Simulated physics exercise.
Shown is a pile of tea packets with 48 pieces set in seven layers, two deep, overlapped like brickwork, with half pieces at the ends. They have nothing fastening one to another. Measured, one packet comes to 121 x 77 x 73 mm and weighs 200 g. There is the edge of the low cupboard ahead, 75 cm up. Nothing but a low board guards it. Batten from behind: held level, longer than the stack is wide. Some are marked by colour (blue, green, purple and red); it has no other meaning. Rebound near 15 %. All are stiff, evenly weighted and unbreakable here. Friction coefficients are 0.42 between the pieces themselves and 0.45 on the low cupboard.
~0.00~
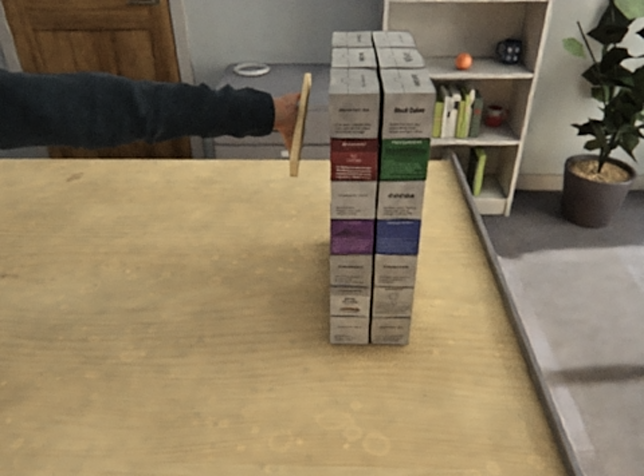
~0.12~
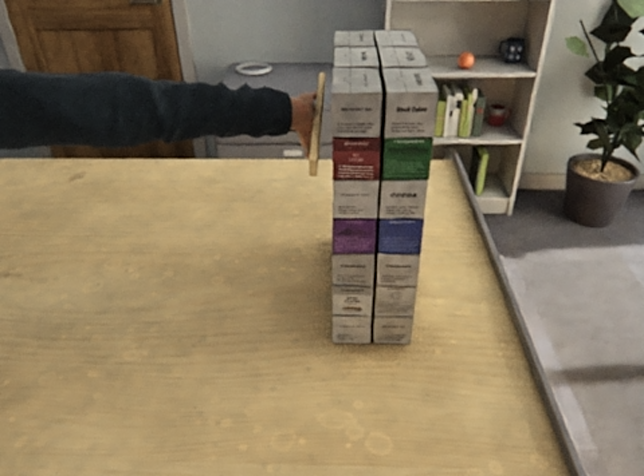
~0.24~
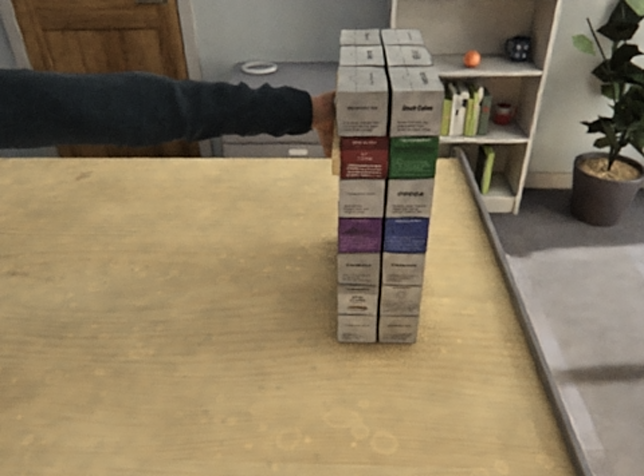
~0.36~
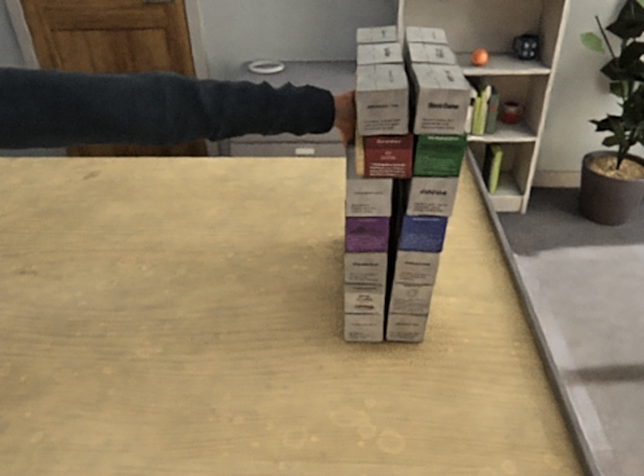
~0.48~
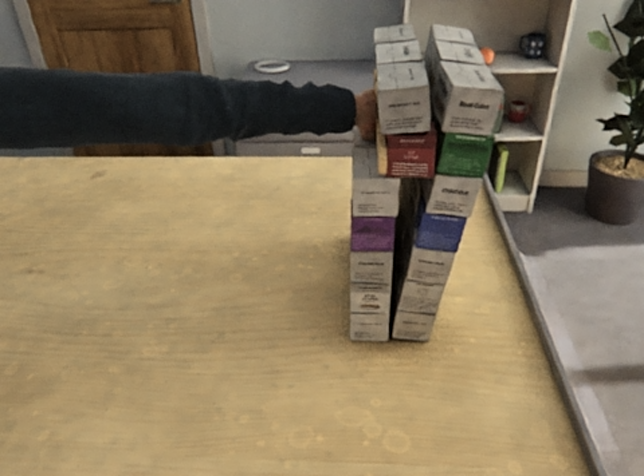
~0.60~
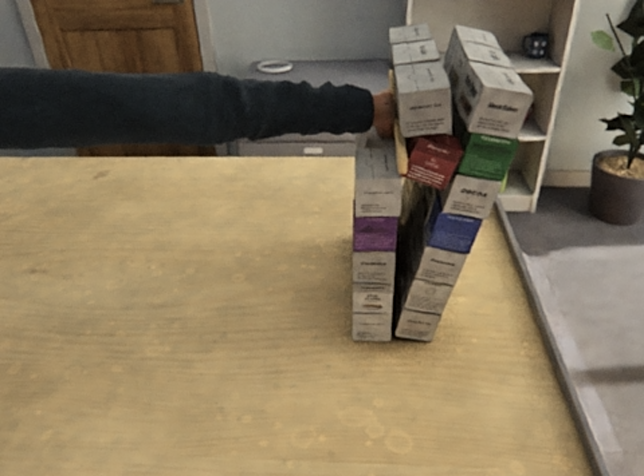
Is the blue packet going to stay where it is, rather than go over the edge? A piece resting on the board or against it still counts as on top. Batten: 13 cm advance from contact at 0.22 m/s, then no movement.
No, it ends up down.
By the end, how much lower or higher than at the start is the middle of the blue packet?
About 97 cm lower.
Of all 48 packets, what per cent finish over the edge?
About 30 per cent.
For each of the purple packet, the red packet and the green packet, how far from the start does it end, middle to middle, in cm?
I'd estimate purple at 0 cm, red at 30 cm and green at 134 cm.
After 0.74 s, none of the 48 packets over the edge, 32 disturbed; blue packet 20° from how it stood; red packet 30° from how it stood, 9 cm lower.
After 0.88 s, none of the 48 packets over the edge, 32 disturbed; blue packet 37° from how it stood, 32 mm lower; green packet 37° from how it stood, 6 cm lower.
After 1.04 s, none of the 48 packets over the edge, 32 disturbed; blue packet 70° from how it stood, 19 cm lower; green packet 68° from how it stood, 28 cm lower.
After 1.30 s, 14 of the 48 packets over the edge; blue packet on its side; green packet on its side.
In the end (1.8 s), 14 of the 48 packets over the edge; blue packet on its side; green packet on its side; red packet 33° from how it stood, 30 cm lower.
